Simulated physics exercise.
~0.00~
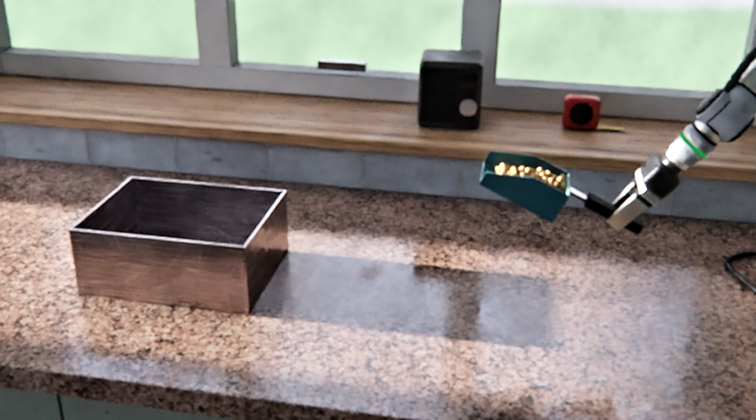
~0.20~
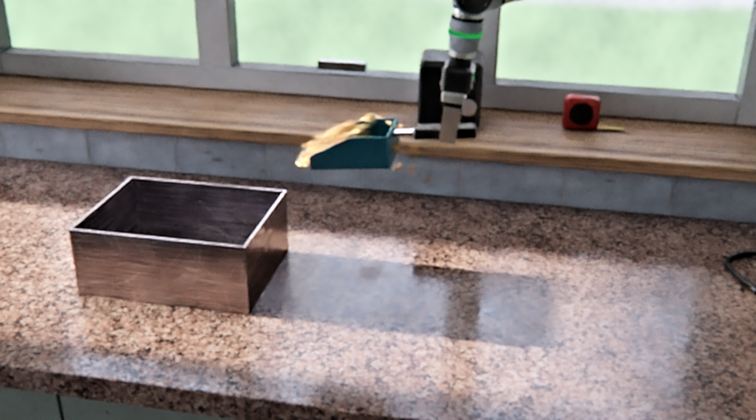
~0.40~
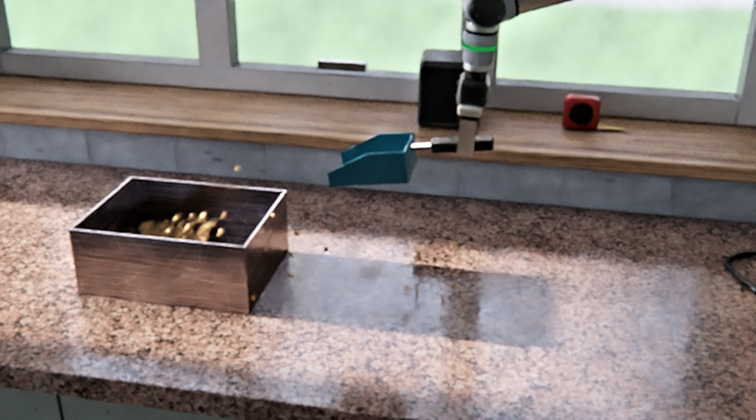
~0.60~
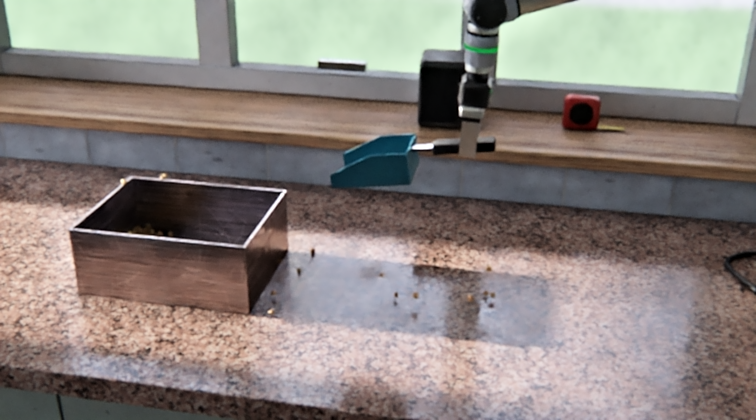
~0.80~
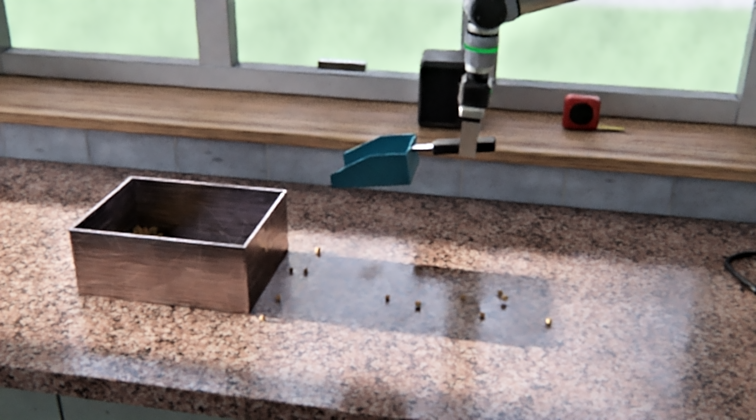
A robot arm swung a teal scoop heaped with dried chickpeas to the left and flung them toward an open box on the counter, then drew back slightly and stopped; most landed inside, while a few scattered across the countertop.
